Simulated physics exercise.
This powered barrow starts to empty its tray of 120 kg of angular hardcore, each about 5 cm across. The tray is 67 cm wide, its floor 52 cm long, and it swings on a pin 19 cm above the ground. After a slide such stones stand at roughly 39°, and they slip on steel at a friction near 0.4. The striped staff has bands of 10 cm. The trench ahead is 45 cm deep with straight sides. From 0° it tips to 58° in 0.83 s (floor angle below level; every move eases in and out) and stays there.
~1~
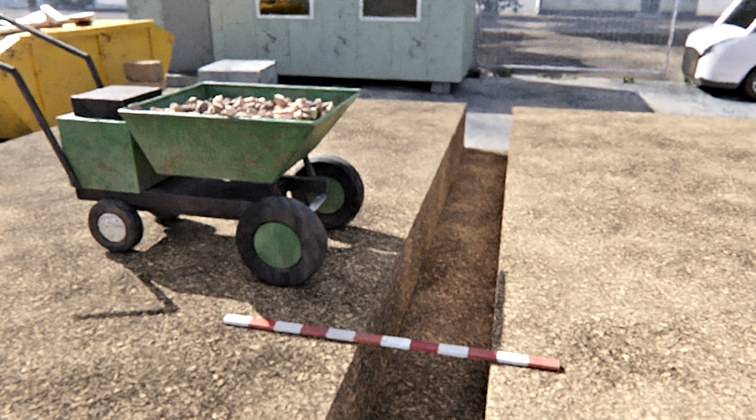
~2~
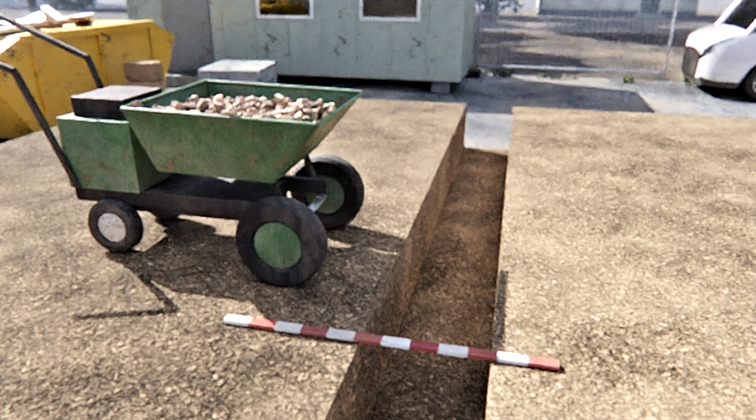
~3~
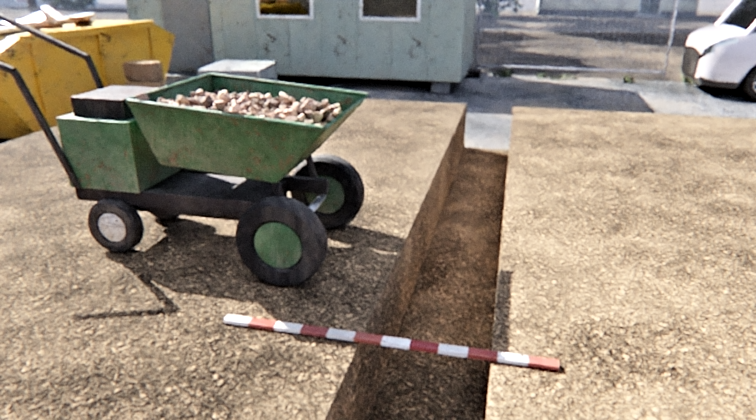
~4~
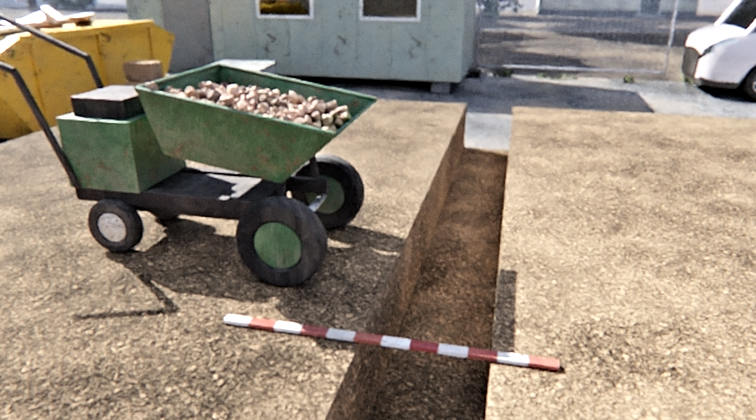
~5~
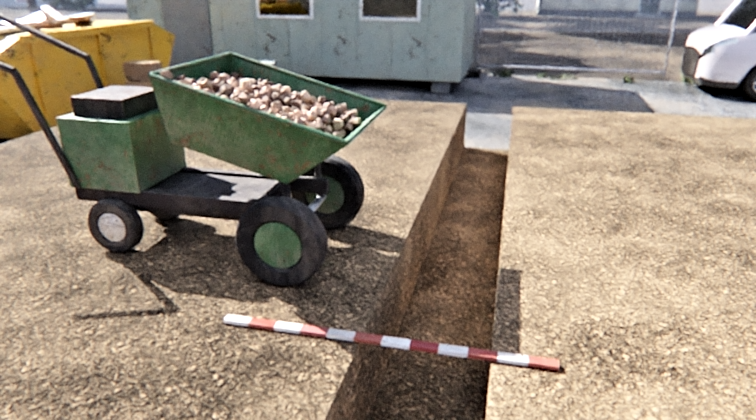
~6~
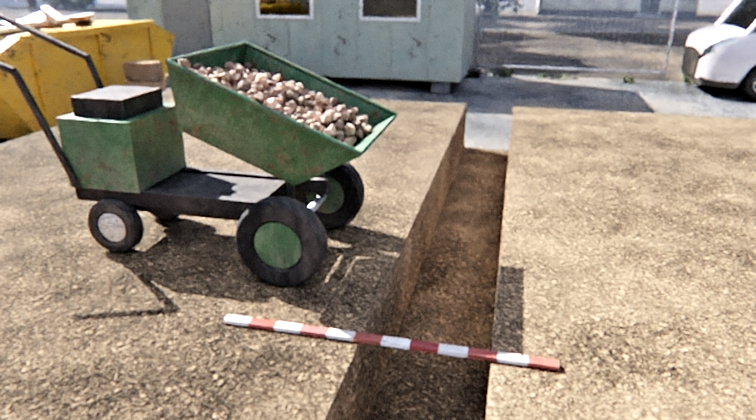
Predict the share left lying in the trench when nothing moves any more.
About 38 per cent.
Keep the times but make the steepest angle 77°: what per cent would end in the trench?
It would be near 95 per cent.
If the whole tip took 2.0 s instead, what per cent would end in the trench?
Then about 20 per cent.
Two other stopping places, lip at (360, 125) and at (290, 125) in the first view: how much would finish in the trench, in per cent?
First some 20, then 40 per cent.
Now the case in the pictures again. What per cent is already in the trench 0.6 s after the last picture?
About 10 per cent by then.
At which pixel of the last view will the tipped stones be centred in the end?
Near (463, 353).
Then, 0.3 s after the last picture the floor is at 49°, 100 % in the tray; the foremost stones are at (395, 174).
Then, 0.6 s after the last picture the floor is at 58°, 91 % in the tray, 8 % in the trench; the foremost stones are at (466, 270).
Then, 0.9 s after the last picture the floor is at 58°, 67 % in the tray, 30 % in the trench, 3 % past the trench; the foremost stones are at (555, 290).
Then, 2.9 s after the last picture the floor is at 58°, 59 % in the tray, 38 % in the trench, 3 % past the trench; the foremost stones are at (595, 290).
